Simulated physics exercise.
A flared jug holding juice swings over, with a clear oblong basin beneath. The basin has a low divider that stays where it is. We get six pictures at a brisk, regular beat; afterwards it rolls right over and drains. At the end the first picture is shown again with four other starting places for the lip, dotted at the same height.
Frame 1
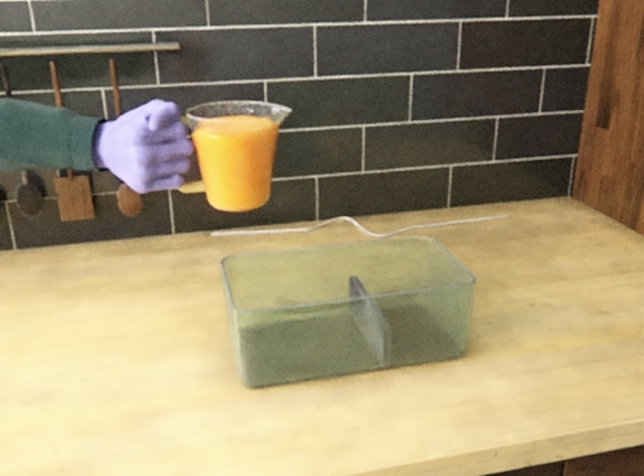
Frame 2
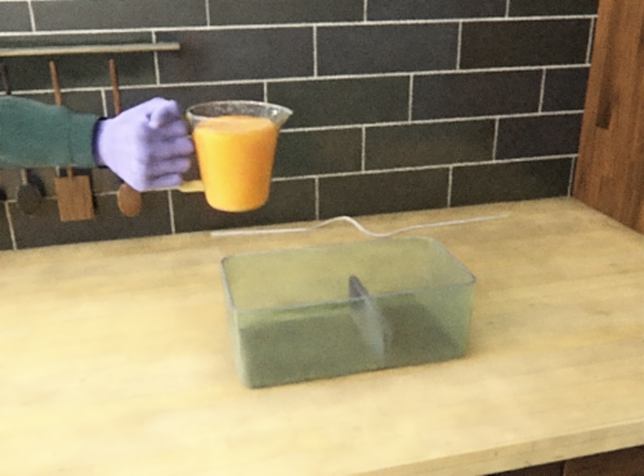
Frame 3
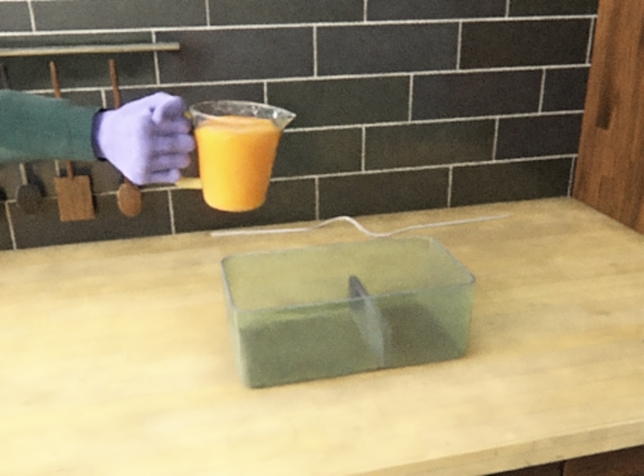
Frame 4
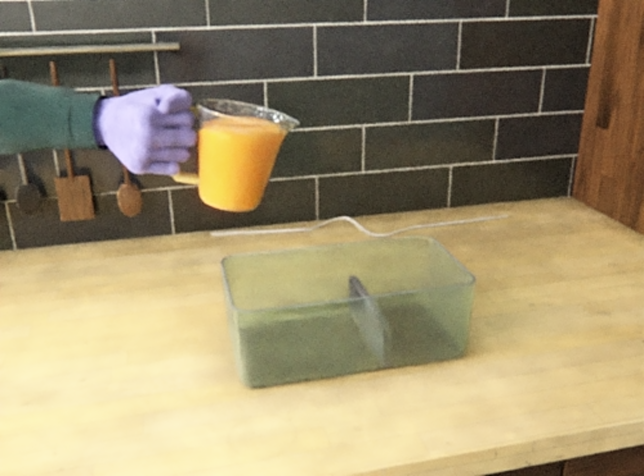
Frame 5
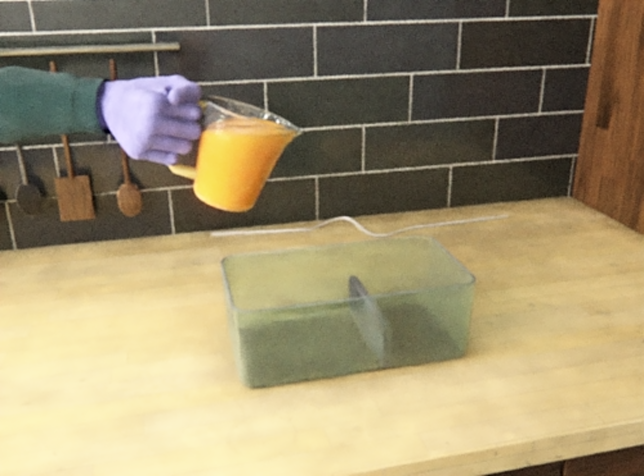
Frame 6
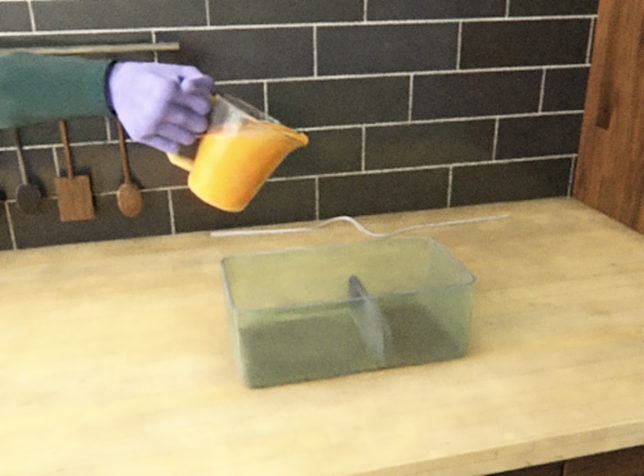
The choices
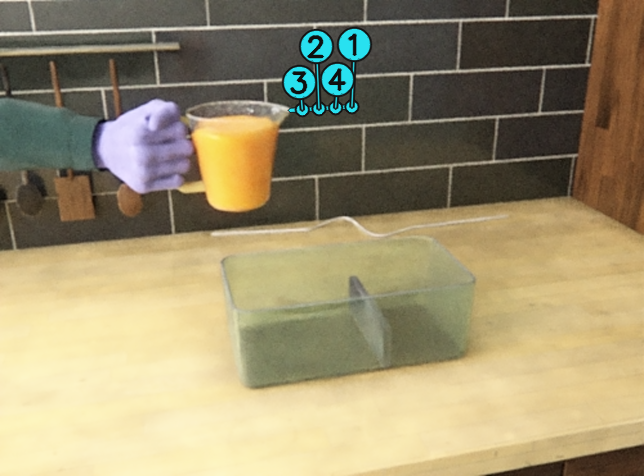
A flared jug of orange juice tilting gradually to the right in a purple-gloved hand above a clear, divided oblong basin.
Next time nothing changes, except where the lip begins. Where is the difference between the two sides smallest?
The best dot is 2.
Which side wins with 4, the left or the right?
The right side.
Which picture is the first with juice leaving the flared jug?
Picture 6.
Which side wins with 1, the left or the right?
More ends on the right.
On the marked copy, 1 at (351, 106); 2 at (319, 108); 3 at (302, 109); 4 at (335, 107).
Choosing 1, about 5 % ends left of the wall and 93 % right of it.
Choosing 2, about 51 % ends left of the wall and 48 % right of it.
Choosing 3, about 81 % ends left of the wall and 15 % right of it; 4 % is lost outside.
Choosing 4, about 13 % ends left of the wall and 85 % right of it.
